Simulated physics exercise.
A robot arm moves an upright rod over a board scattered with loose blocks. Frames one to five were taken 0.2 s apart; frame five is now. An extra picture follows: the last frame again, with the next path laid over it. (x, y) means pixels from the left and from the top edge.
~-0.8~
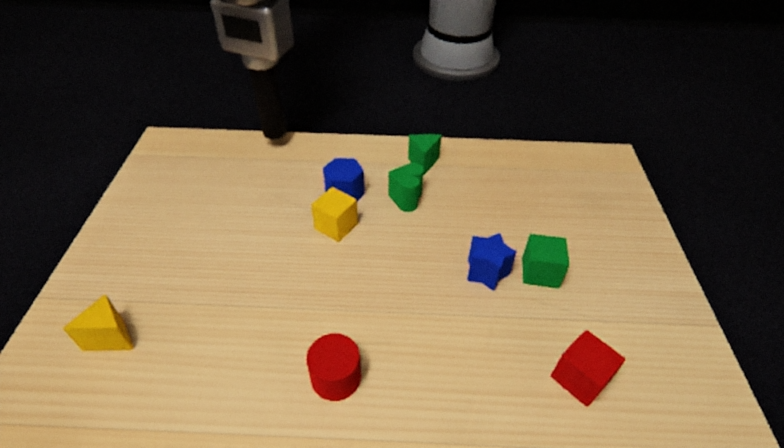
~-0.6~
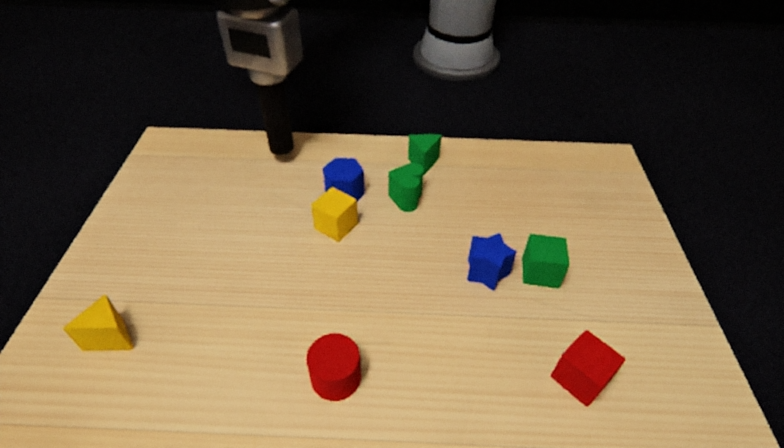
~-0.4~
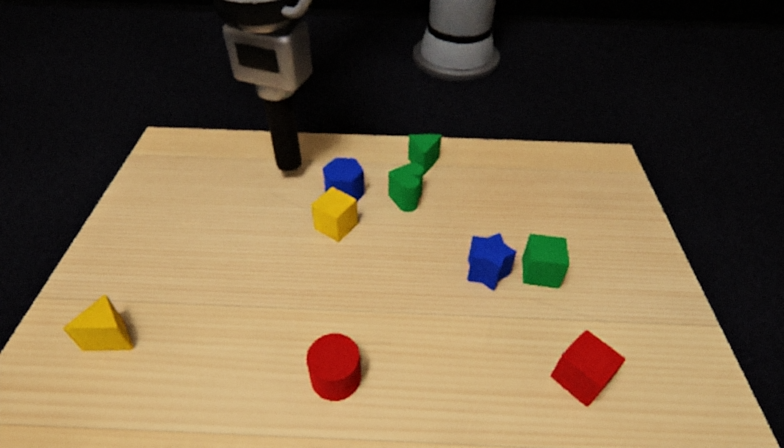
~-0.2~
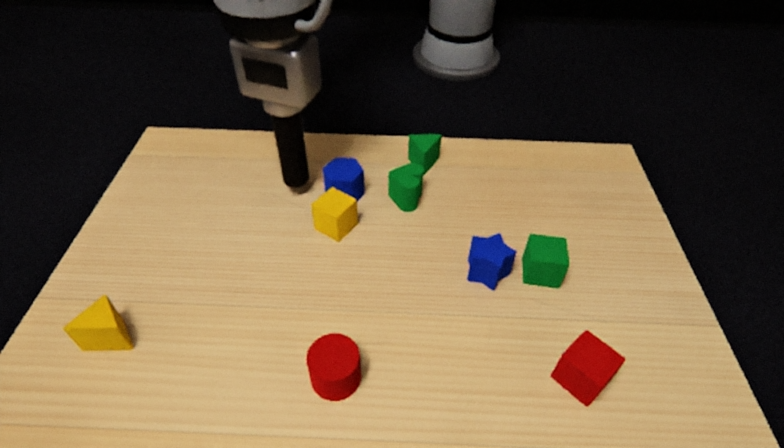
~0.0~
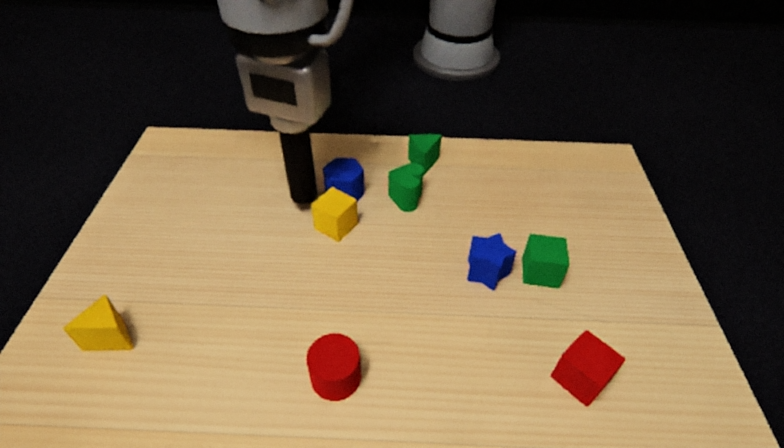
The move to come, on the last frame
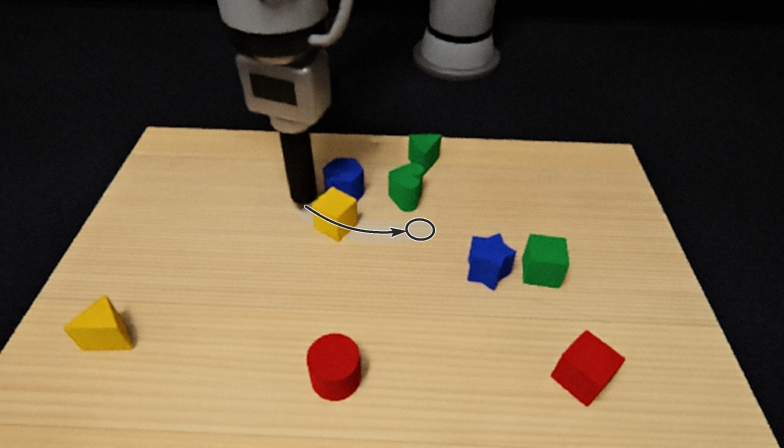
On a wooden board of scattered coloured blocks, a robot arm moving its upright black rod forward to beside the yellow cube.
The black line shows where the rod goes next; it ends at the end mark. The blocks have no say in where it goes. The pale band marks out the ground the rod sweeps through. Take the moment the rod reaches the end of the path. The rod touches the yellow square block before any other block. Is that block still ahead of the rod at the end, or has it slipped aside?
It slips away.
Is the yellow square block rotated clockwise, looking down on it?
I'd say yes.
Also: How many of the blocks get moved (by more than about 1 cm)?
It's going to be one.
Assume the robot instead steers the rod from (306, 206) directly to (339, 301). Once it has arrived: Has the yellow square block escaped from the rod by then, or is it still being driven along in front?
Gone from the front.
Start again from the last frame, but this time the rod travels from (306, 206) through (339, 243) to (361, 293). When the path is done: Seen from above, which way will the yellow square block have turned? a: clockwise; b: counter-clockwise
My answer is option b.
The drawn path runs from (306, 206) over (337, 224) and (378, 232) to (420, 229).
What follows on the original path. One third of the way, rod at (336, 213); yellow square block at (357, 215).
Two thirds of the way, rod at (378, 221); yellow square block at (389, 231), turned 50° clockwise.
At the end, rod at (421, 218); yellow square block at (390, 231), turned 50° clockwise; blue six-sided block not moved.
